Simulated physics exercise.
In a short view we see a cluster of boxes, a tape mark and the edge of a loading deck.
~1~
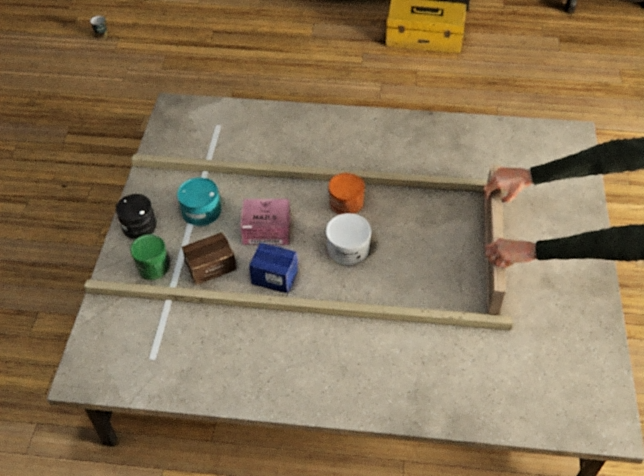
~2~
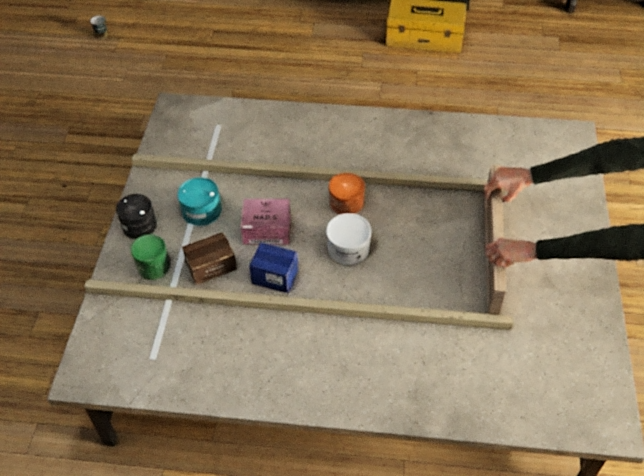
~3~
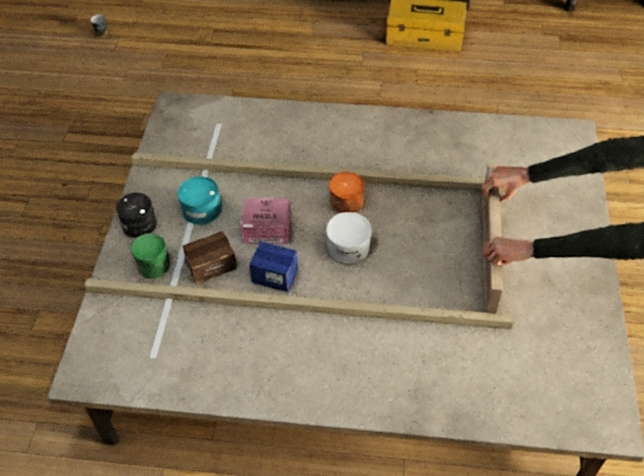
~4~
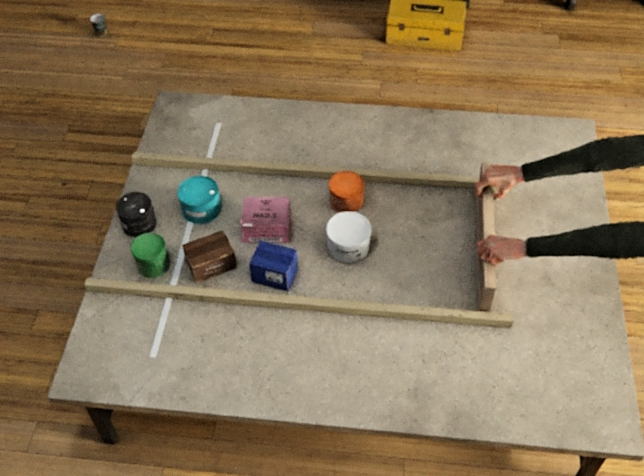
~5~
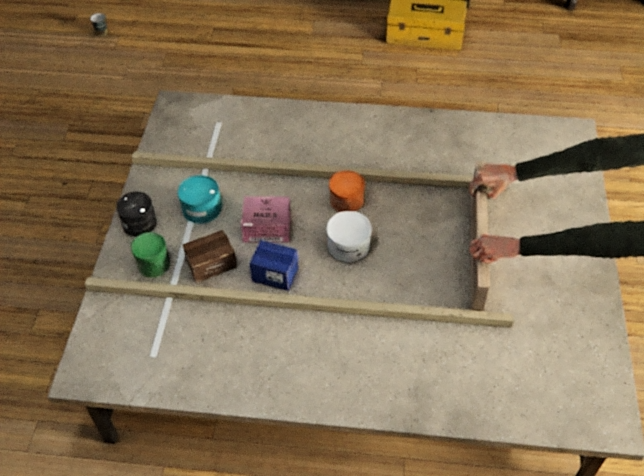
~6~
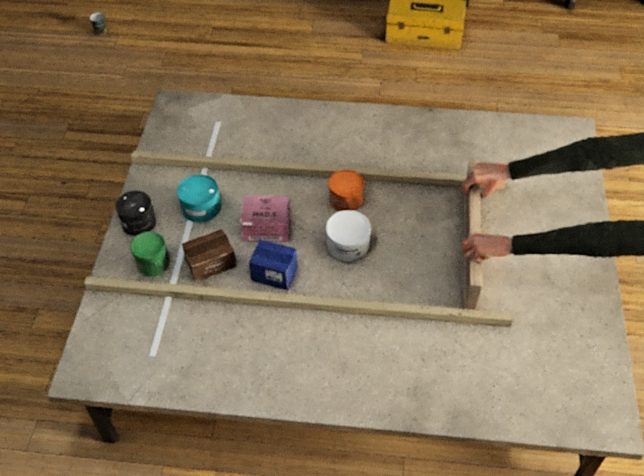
On a tabletop, two hands slowly slide a plank leftward between wooden rails while the coloured canisters, pails and boxes stay still.
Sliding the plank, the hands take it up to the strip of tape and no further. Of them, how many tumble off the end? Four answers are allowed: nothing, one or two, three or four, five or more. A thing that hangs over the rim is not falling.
It is going to spill one or two of them.
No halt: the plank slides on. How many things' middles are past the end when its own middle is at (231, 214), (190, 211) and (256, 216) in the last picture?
Middles past end - pos 1: 0, pos 2: 1, pos 3: 0.
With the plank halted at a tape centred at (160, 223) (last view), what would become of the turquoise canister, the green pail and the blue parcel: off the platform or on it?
What happens is that the turquoise canister winds up off it, the green pail winds up off it and the blue parcel rests in place.
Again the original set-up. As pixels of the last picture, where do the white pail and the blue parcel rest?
In the last picture they sit at about (163, 230) and about (156, 258).
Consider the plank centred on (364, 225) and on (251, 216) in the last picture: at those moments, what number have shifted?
In order, the tallies are 1 and 7.
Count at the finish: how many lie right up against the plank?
It is in contact with 3.
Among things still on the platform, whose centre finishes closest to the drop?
That one's the black canister.
Early on, none off yet; black canister at rest near (136, 214); green pail at rest near (151, 255); turquoise canister at rest near (199, 199).
A while later, none off yet; black canister at rest near (136, 214); green pail at rest near (151, 255); turquoise canister travelled a little near (189, 194).
Finally, the number that fall off is one or two; lost, green pail.
